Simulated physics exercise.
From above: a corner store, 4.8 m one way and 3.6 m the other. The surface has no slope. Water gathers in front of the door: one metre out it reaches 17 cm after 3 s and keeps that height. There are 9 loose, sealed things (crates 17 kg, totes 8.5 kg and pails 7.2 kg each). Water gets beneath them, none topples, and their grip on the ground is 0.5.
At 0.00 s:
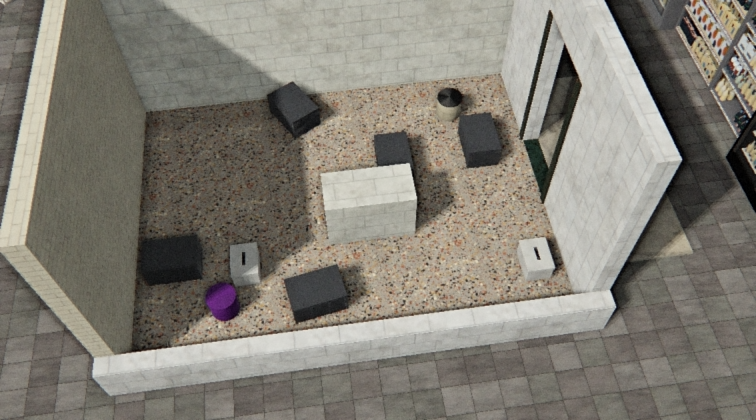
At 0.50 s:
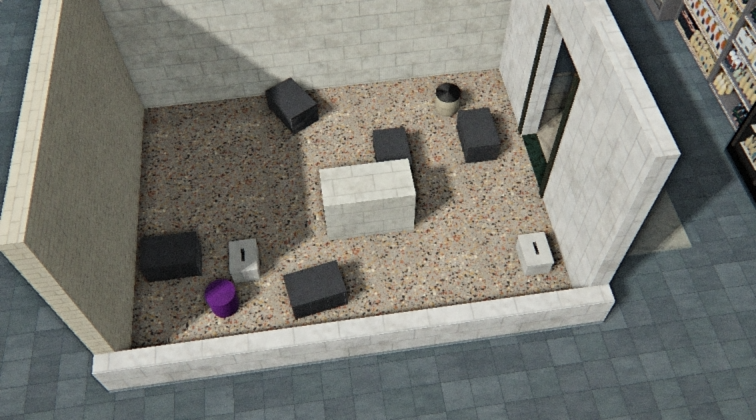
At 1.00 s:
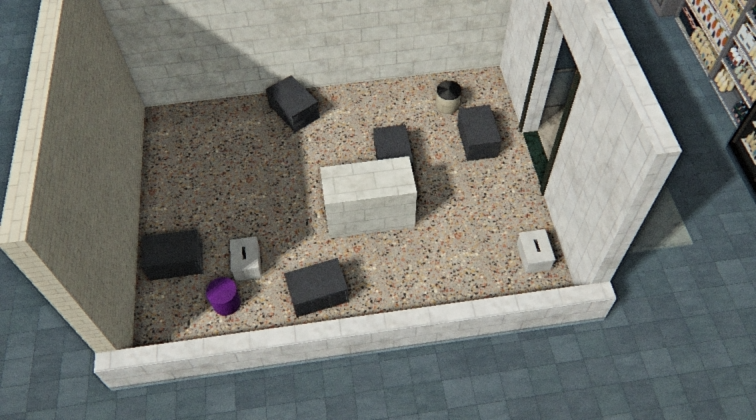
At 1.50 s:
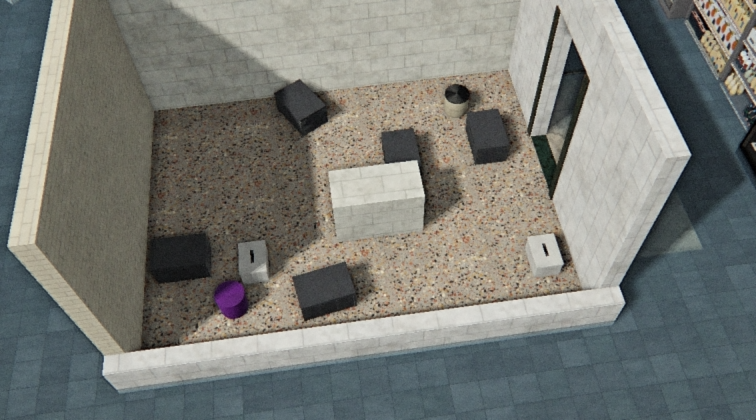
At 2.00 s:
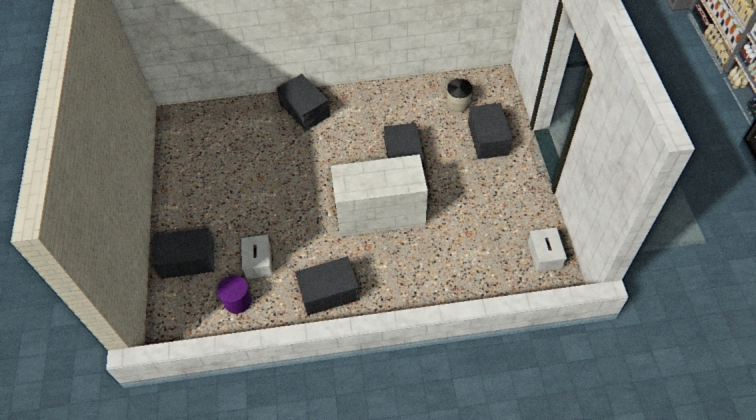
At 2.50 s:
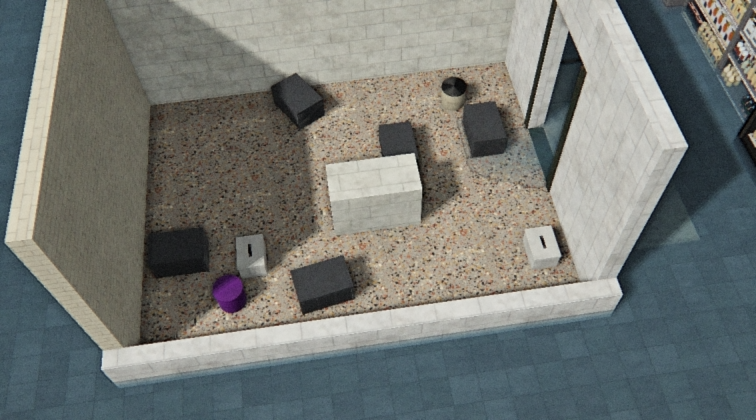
The view shifts slightly over a walled store corner while the boxes and purple pail stay still.
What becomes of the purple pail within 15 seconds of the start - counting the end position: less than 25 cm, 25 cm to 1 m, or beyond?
The purple pail barely shifts.
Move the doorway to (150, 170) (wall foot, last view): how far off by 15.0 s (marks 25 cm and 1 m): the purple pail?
In that case the purple pail stays put.
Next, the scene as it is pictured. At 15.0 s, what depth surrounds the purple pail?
About 9 cm.
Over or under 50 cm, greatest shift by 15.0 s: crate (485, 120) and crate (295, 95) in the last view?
In turn: Over, more.
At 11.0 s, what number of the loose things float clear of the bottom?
1 of them.
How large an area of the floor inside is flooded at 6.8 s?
Some 13 m2.
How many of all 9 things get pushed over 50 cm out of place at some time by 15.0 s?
I count 4.
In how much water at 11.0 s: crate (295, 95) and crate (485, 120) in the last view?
Roughly 5 and 8 cm.
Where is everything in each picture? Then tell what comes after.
The first frame shows the purple pail at (221, 296), on the bottom; 0.0 m2 under water; 0 of 9 have shifted.
The second frame shows the purple pail at (220, 292) rests on the ground; water covers 0.0 m2; 0 of 9 have shifted.
The third frame shows the purple pail at (221, 291), on the bottom; 0.0 m2 under water; 0 of 9 have shifted.
The fourth frame shows the purple pail at (229, 294) rests on the ground; 0.0 m2 under water; 0 of 9 have shifted.
The fifth frame shows the purple pail at (232, 289), on the bottom; 0.0 m2 under water; 0 of 9 have shifted.
The sixth frame shows the purple pail at (227, 288) rests on the ground; 0.5 m2 under water; 0 of 9 have shifted.
After 3.5 s the purple pail is near (227, 288), 0.0 m from its start, aground; 0 afloat.
After 6.8 s the purple pail is near (227, 288), 0.0 m from its start, aground; 0 afloat.
After 11.0 s the purple pail is near (227, 288), 0.0 m from its start, aground; 1 afloat.
After 15.0 s the purple pail is near (228, 288), 0.0 m from its start, aground; 4 afloat.
